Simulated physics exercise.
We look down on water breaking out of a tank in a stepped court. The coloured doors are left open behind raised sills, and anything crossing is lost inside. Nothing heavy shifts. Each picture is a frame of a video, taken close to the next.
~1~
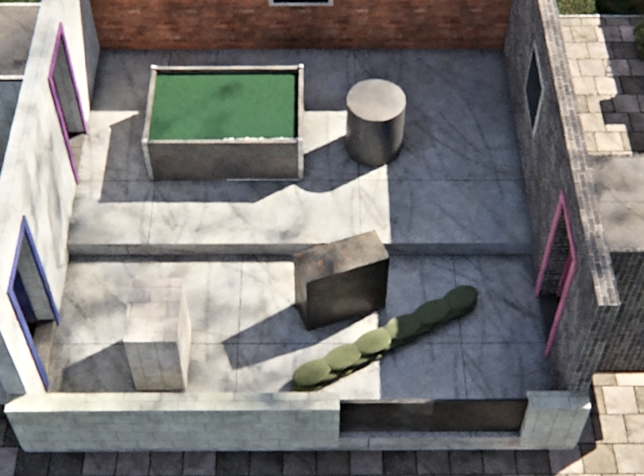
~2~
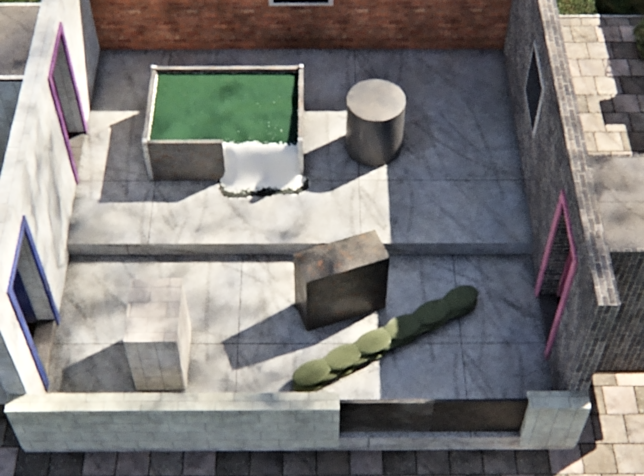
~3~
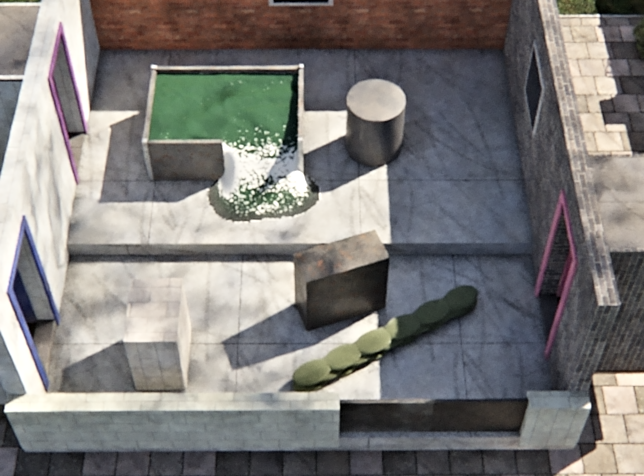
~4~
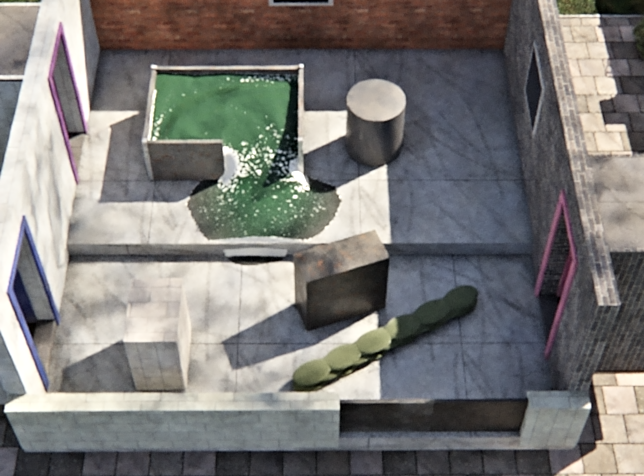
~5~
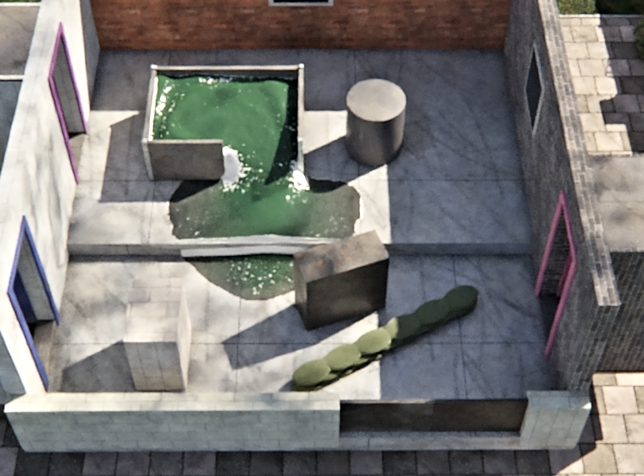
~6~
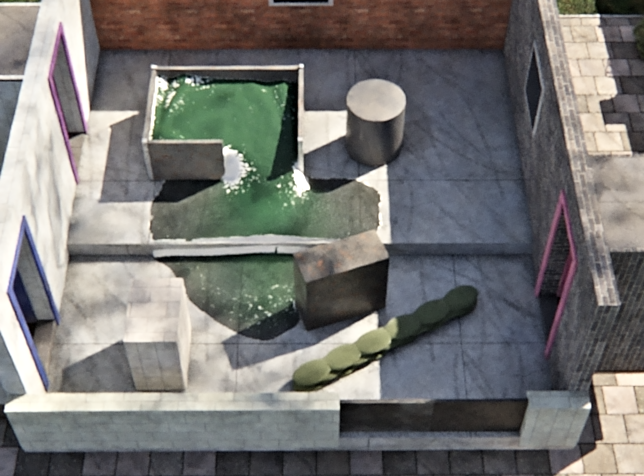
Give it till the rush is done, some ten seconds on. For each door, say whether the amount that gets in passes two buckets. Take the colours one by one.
The pink door will be deluged, the blue door will not go over two buckets, the purple door will not go over two buckets.
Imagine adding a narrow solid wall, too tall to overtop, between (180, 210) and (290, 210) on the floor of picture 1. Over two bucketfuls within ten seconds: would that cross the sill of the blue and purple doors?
Reading - blue door: Comes in low; purple door: Comes in high.
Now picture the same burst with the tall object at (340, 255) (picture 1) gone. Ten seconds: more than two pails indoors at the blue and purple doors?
I'd say the blue one doesn't reach it, and the purple one doesn't reach it as well.
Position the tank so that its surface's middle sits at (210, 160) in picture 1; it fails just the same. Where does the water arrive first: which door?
The blue one.
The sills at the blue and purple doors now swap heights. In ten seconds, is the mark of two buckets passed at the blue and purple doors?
After that, blue door rises above, purple door remains below.
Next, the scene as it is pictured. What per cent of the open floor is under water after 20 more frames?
Roughly 45 percent, I reckon.
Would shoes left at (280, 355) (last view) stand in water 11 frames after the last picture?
Lab note - point status: Swamped.
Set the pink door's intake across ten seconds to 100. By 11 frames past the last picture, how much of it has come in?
Some 0 per cent.
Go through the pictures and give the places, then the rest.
The open tank at (225, 107) is whole and still, in the first frame.
Water pours out at (262, 166) and has run to (306, 180), in the second frame.
Water pours out at (262, 167) and has run to (227, 215), in the third frame.
The front is at (238, 259), out from the gap at (262, 168), in the fourth frame.
The front is at (245, 294), out from the gap at (262, 168), in the fifth frame.
The front is at (266, 334), out from the gap at (262, 167), in the sixth frame.
A moment on, water covers 25 % of the floor; the pink door not reached, the blue door not reached, the purple door not reached.
Next, water covers 35 % of the floor; the pink door not reached, the blue door wet at the sill, nothing in, the purple door not reached.
Then, water covers 45 % of the floor; the pink door under two buckets in, the blue door under two buckets in, the purple door not reached.
Later, water covers 45 % of the floor; the pink door over two buckets in, the blue door under two buckets in, the purple door not reached.
In the end, water covers 45 % of the floor; the pink door far over two buckets in, the blue door under two buckets in, the purple door not reached.
